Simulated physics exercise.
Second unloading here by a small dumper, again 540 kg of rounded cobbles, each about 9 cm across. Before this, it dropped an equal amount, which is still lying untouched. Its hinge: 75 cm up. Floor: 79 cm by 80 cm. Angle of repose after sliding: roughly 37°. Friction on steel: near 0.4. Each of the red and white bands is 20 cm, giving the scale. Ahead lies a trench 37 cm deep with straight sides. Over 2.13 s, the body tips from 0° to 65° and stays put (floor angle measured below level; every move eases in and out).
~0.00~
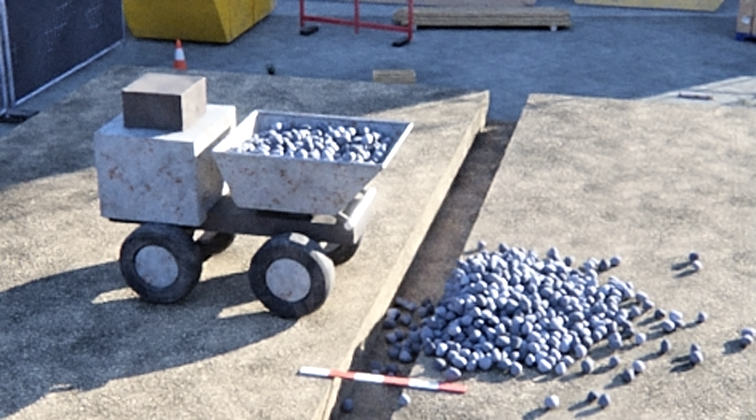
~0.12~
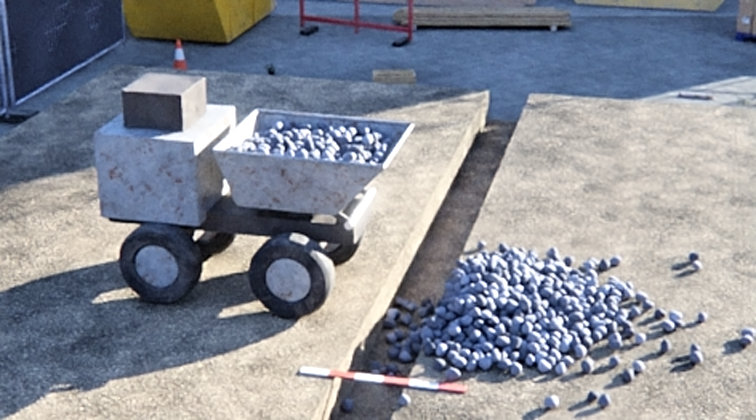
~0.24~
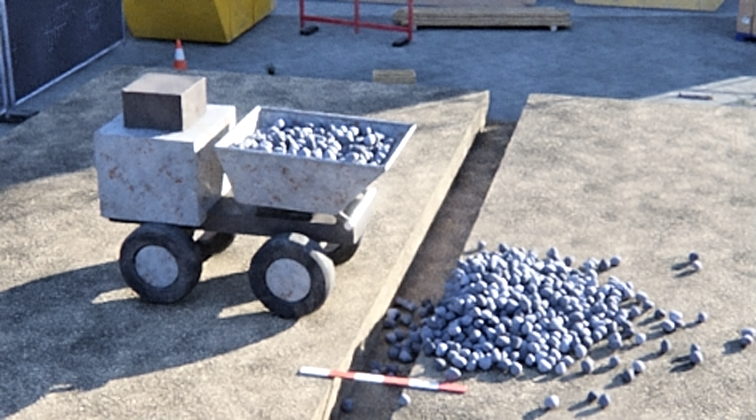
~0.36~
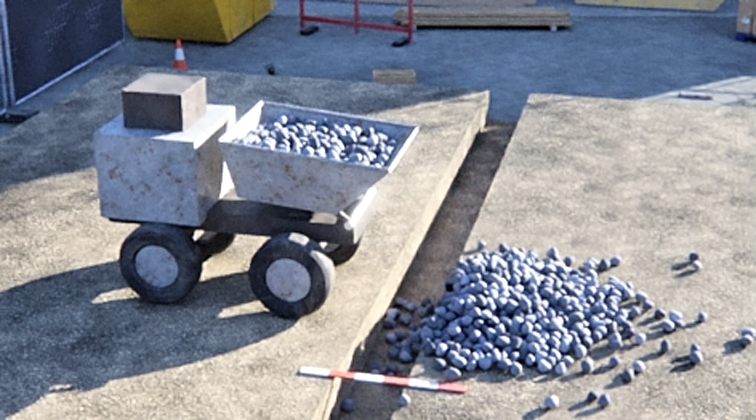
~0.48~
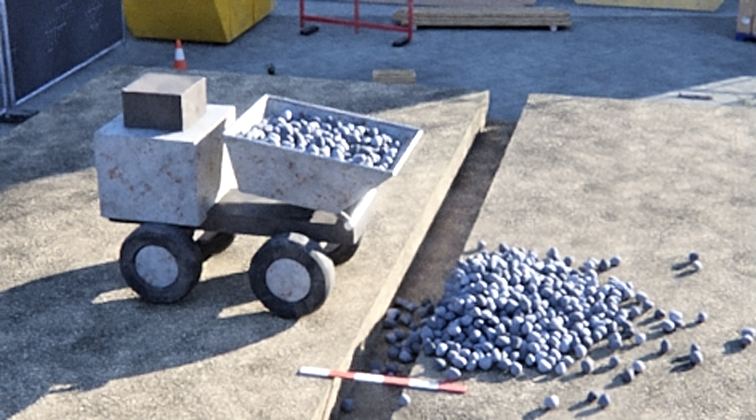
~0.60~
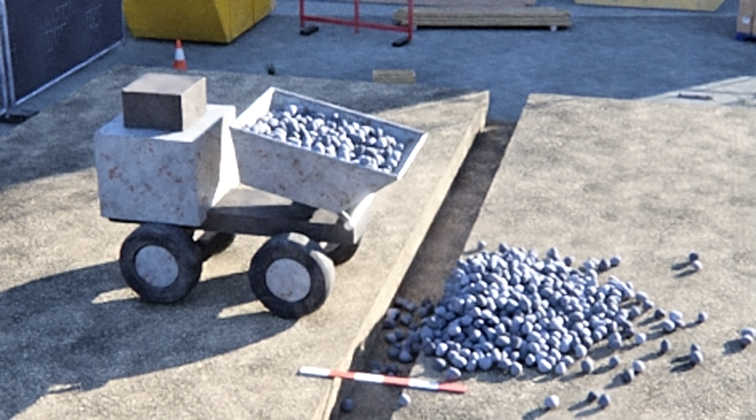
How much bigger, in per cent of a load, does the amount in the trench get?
About 40 per cent bigger.
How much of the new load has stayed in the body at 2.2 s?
Some 60 %, roughly, is held.
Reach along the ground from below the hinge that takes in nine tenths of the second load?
Roughly 150 centimetres.
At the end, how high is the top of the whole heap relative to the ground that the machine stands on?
I'd say close to 44 cm above the ground.
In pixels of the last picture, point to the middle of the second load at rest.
Roughly pixel (477, 296) in the last view.
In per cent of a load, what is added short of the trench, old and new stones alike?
Around 0 per cent of a load, I'd say.
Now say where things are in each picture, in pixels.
The body is at 0°, its lip at (383, 167); the top of the load is at (330, 139). The earlier load is highest near (487, 274), 27 cm above ground level, 7 % in the trench, 93 % past the trench, in the first frame.
The body is at 1°, its lip at (384, 167); the top of the load is at (331, 139); the stones move at 0.1 m/s on average, in the second frame.
The body is at 2°, its lip at (386, 169); the top of the load is at (325, 138); the stones move at 0.2 m/s on average, in the third frame.
Lip at (390, 171), floor tilted 5°, highest stones at (291, 130); the stones move at 0.3 m/s on average, in the fourth frame.
Lip at (394, 174), floor tilted 8°, highest stones at (289, 125); the stones move at 0.3 m/s on average, in the fifth frame.
The body is at 13°, its lip at (399, 178); the top of the load is at (282, 117); the stones move at 0.4 m/s on average, in the sixth frame.
After 1.6 s the floor is at 55°; in per cent of one load, 100 in the body, 7 in the trench, 93 past the trench; the foremost stones are at (707, 316).
After 2.2 s the floor is at 65°; in per cent of one load, 61 in the body, 8 in the trench, 131 past the trench; the foremost stones are at (707, 316).
After 2.6 s the floor is at 65°; in per cent of one load, 36 in the body, 12 in the trench, 152 past the trench; the foremost stones are at (707, 316).
After 5.2 s the floor is at 65°; in per cent of one load, 0 in the body, 47 in the trench, 153 past the trench; the foremost stones are at (713, 342). Net gain in the trench, 40.
